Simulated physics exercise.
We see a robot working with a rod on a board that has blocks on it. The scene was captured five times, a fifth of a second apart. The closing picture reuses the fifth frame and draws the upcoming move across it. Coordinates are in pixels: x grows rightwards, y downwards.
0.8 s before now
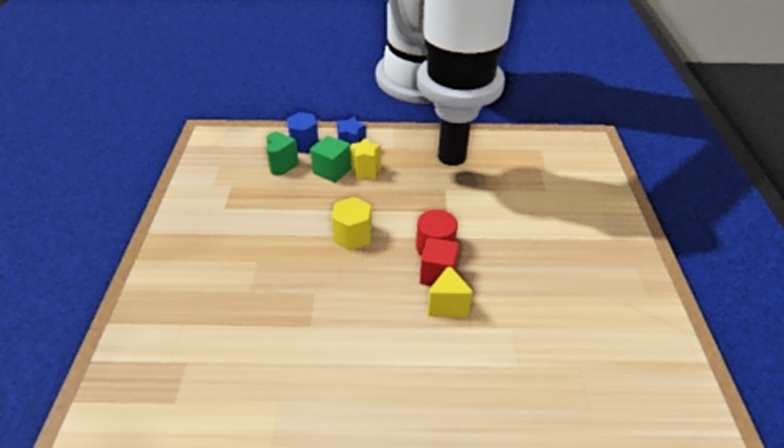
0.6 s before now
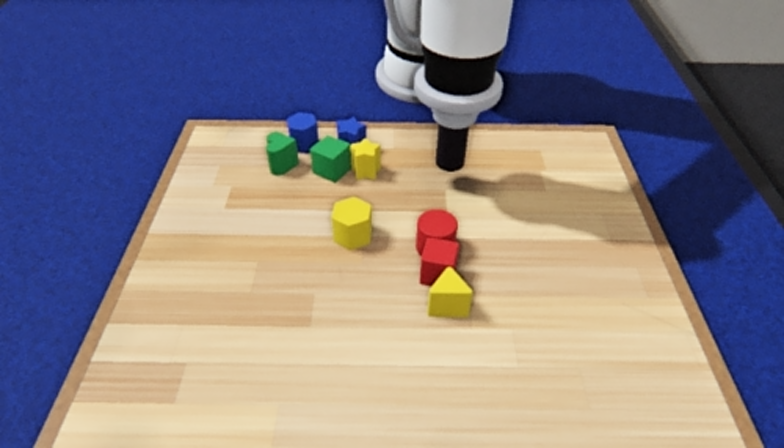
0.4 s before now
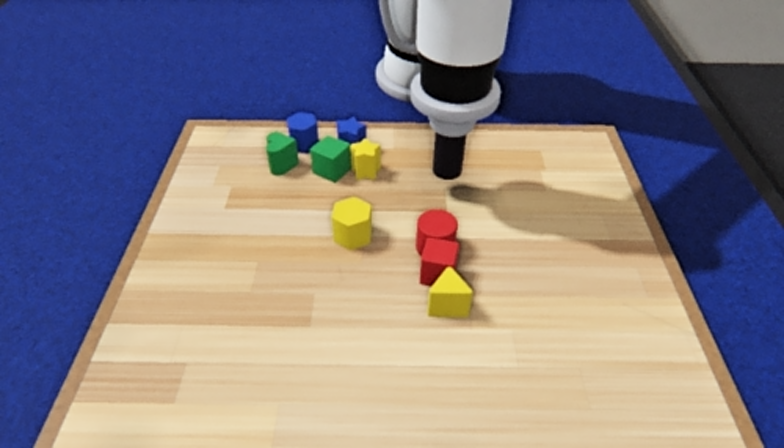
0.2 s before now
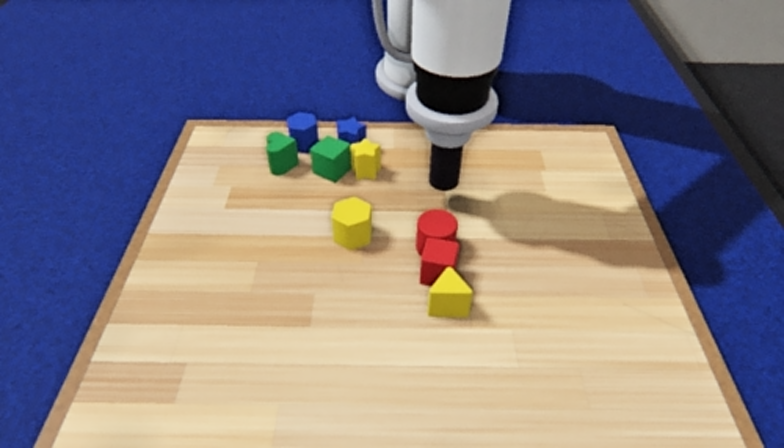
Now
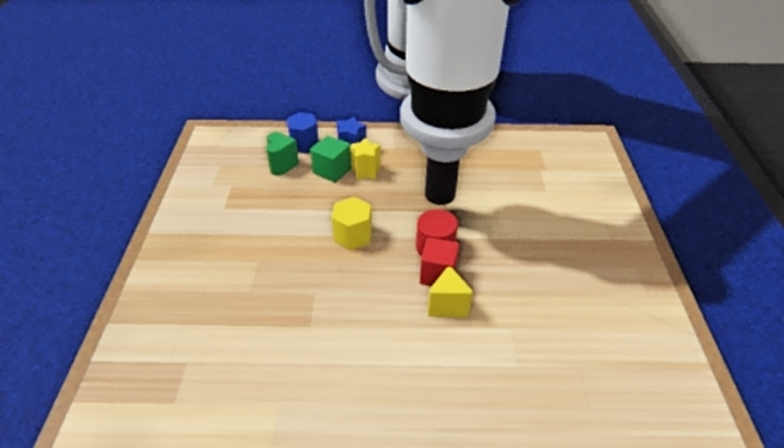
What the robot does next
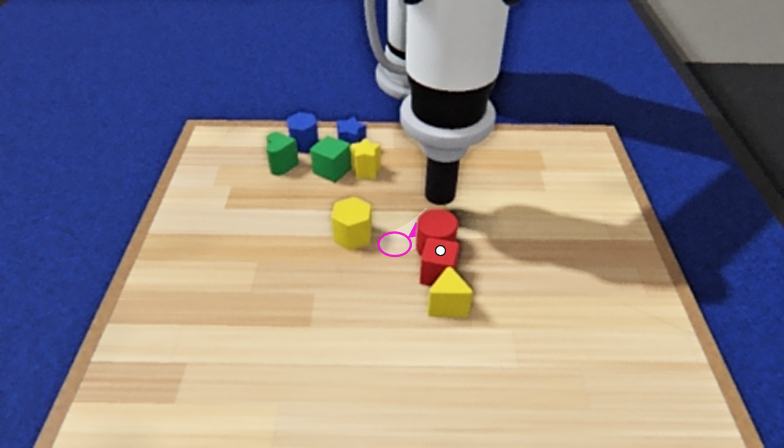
A robot arm with a black rod starts near the far edge of the wooden board and moves a short way toward the viewer, drifting slightly left. The rod comes close behind the red round block, while the red, yellow, green and blue blocks all stay still.
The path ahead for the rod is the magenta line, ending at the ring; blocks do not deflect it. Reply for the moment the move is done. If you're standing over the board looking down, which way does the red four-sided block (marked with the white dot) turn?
Anticlockwise, looking down.
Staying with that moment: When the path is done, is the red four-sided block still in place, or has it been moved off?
Once the path ends, it is somewhere new.
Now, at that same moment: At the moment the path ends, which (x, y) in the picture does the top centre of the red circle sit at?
The middle of its upper face will lie at (418, 241).
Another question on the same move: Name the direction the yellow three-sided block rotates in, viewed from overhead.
It spins clockwise.
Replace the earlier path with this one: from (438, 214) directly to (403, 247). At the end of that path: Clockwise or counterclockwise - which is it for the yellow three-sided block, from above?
From the top: Clockwise.
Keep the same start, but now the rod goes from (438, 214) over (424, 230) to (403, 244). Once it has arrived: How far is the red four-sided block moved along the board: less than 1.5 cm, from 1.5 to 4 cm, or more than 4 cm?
Net shift: 1.5 to 4 cm.
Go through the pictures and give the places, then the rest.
The first picture shows tip of the rod (452, 158), middles of tops, yellow hexagonal block (352, 210), red circle (438, 222), red four-sided block (440, 251), yellow three-sided block (451, 283).
The second picture shows rod (450, 163), nothing pushed.
The third picture shows rod (447, 171), nothing pushed.
The fourth picture shows rod (444, 182), nothing pushed.
The fifth picture shows rod (440, 195), yellow hexagonal block (352, 210), red circle (438, 222), red four-sided block (440, 251), yellow three-sided block (451, 283).
The line goes from (438, 214) by way of (420, 231) to (395, 244); the dot is on the red four-sided block.
The first path, step by step. Halfway along, rod (421, 212); red circle (432, 231); red four-sided block (440, 259), turned 25° anticlockwise; yellow three-sided block (452, 287).
At the end, rod (395, 226); yellow hexagonal block unmoved; red circle (418, 241); red four-sided block (443, 265), turned 40° anticlockwise; yellow three-sided block (455, 290), turned 20° clockwise.
